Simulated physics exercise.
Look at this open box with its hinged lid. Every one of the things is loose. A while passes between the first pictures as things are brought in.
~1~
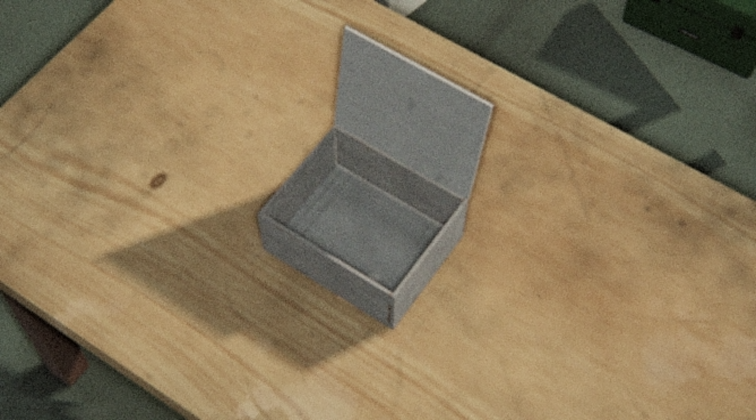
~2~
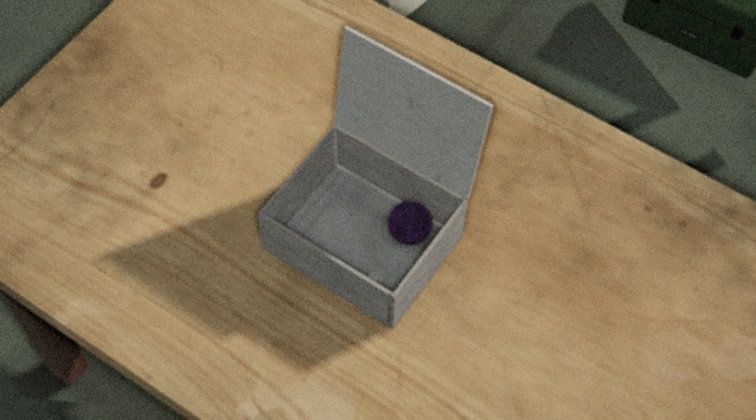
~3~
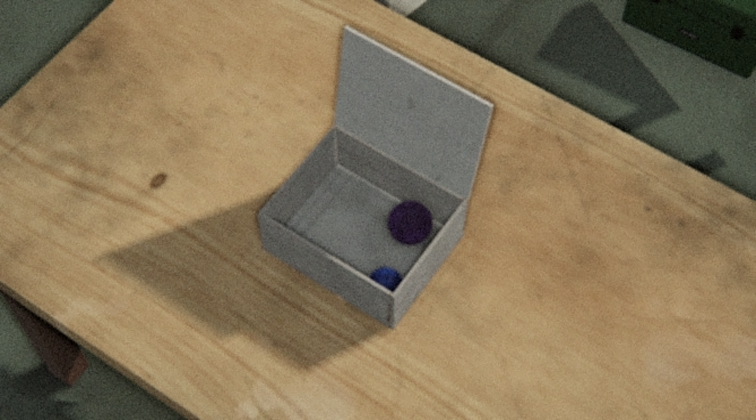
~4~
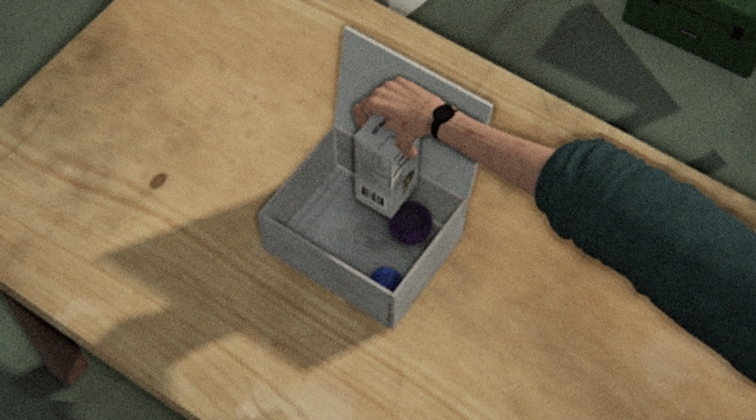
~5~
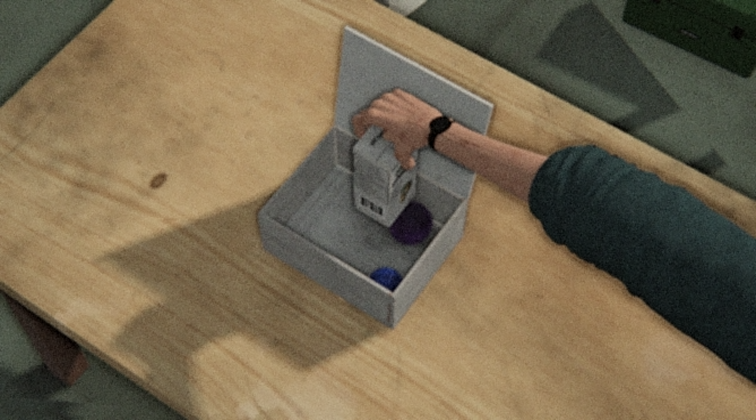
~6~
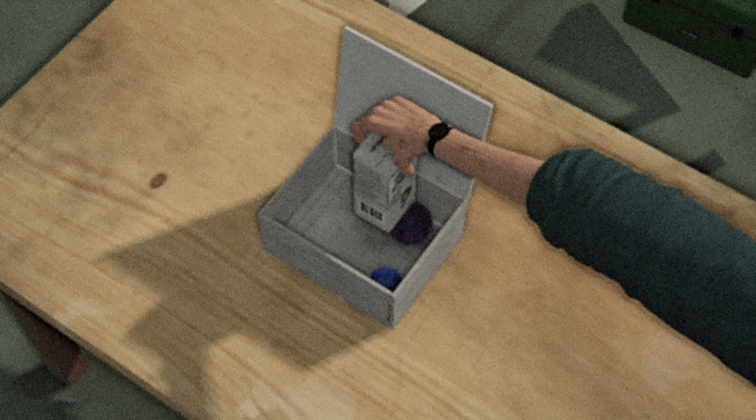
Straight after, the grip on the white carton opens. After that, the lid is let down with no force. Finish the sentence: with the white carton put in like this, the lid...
The lid closes fully.
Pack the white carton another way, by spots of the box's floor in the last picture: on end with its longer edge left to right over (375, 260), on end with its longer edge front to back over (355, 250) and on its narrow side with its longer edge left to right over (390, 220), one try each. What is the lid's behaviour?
The first placement leaves the lid fully closed, the second partly open, and the third partly open.
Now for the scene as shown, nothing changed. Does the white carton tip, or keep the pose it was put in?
After all that, it finishes out of line.
Then, 0.40 s later than the last frame, white carton on its side near (346, 225); purple ball moved a little.
Then, 1.20 s later than the last frame, lid starting down; white carton on its side near (341, 239); purple ball moved a little.
Then, 1.70 s later than the last frame, lid 47° above the rim; white carton on its side near (341, 239); purple ball moved a little.
Then, 2.00 s later than the last frame, lid 12° above the rim; white carton on its side near (341, 239); purple ball moved a little.
When it is over, lid shut; lying over in the box, white carton; the other 2 as before. End places, in pixels of the last picture, white carton near (341, 239).
